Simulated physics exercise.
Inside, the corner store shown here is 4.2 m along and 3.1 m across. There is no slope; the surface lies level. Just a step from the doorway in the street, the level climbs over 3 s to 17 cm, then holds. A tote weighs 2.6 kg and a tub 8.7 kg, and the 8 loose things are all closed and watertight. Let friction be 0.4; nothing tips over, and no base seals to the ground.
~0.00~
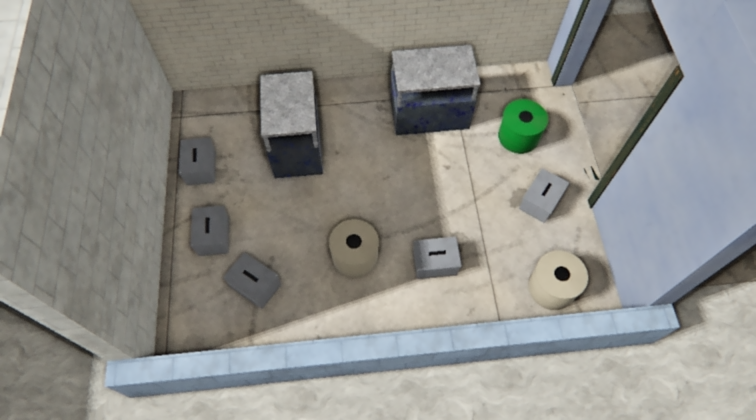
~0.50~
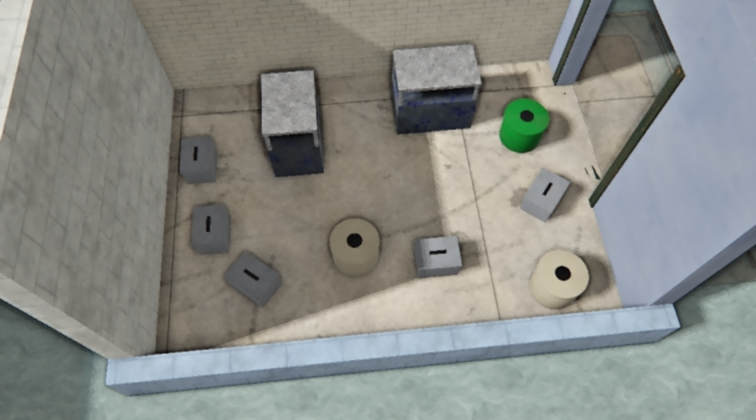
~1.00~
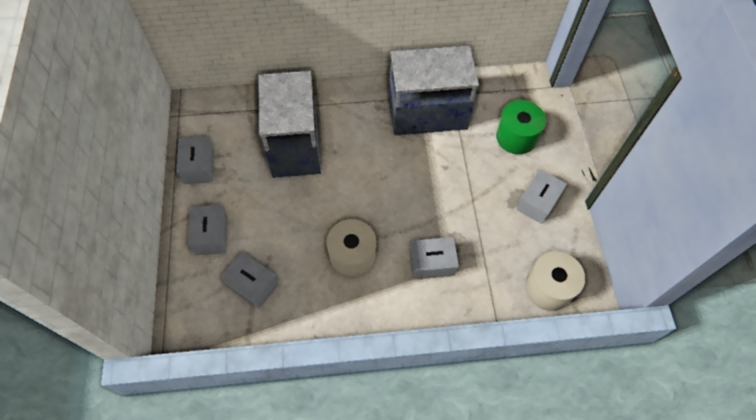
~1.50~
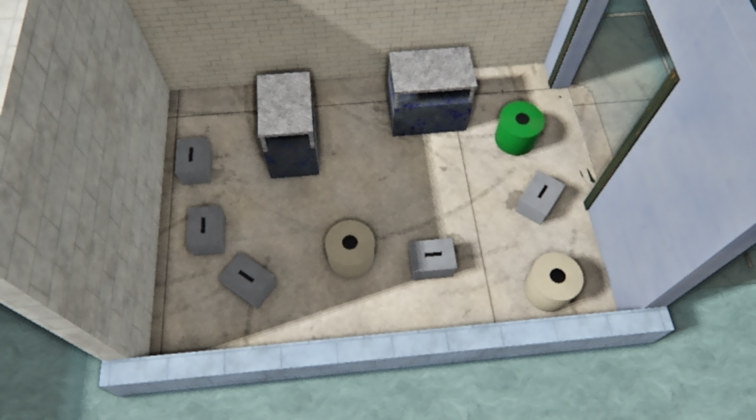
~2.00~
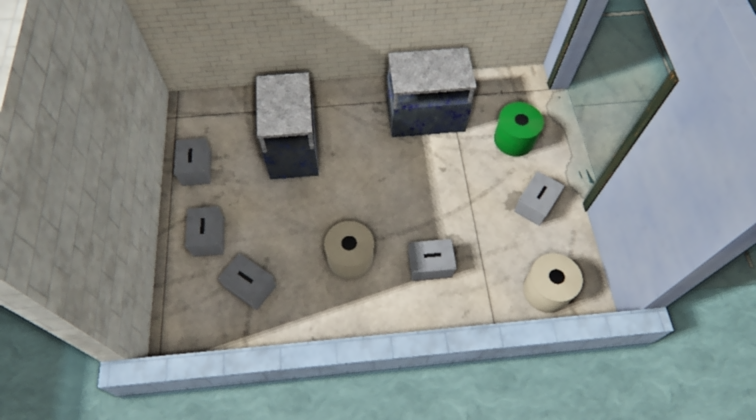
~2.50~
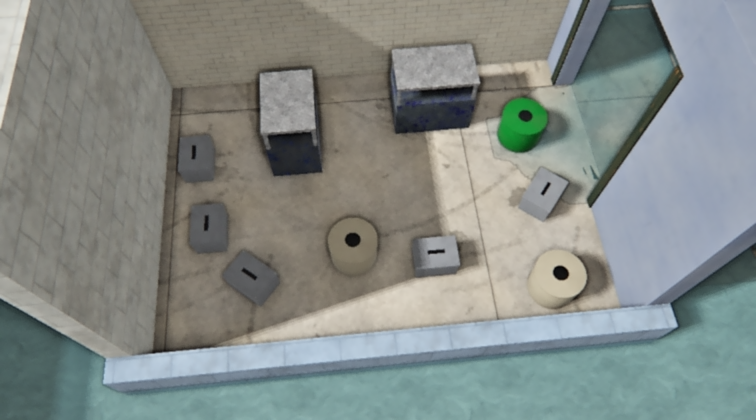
Water spreads over the ground outside, then creeps through the doorway toward the green tub.
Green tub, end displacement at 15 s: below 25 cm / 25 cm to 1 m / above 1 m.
I reckon it goes over a metre.
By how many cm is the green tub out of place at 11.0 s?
By then it has shifted roughly 300 cm.
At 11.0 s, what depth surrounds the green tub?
12 cm or so.
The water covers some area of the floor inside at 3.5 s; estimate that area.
2.5 m2.
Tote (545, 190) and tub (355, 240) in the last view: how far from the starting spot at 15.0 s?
40 cm, 120 cm.
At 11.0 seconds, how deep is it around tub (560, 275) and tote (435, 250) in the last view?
Depth approx. 4 cm / 6 cm.
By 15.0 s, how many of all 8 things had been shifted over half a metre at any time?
8 of them.
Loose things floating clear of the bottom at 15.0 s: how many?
At that moment 8.
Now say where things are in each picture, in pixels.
In the first frame, the green tub at (526, 117) rests on the ground; water covers 0.0 m2; 0 of 8 have shifted.
In the second frame, the green tub at (527, 116), on the bottom; 0.0 m2 under water; 0 of 8 have shifted.
In the third frame, the green tub at (524, 118), on the bottom; 0.0 m2 under water; 0 of 8 have shifted.
In the fourth frame, the green tub at (522, 119) rests on the ground; 0.0 m2 under water; 0 of 8 have shifted.
In the fifth frame, the green tub at (522, 120), on the bottom; water covers 0.0 m2; 0 of 8 have shifted.
In the sixth frame, the green tub at (525, 116) rests on the ground; water covers 0.6 m2; 0 of 8 have shifted.
After 3.5 s the green tub is near (489, 122), 0.4 m from its start, aground; 0 afloat.
After 6.8 s the green tub is near (233, 214), 3.1 m from its start, aground; 5 afloat.
After 11.0 s the green tub is near (215, 140), 3.1 m from its start, afloat; 7 afloat.
After 15.0 s the green tub is near (222, 151), 3.0 m from its start, afloat; 8 afloat.
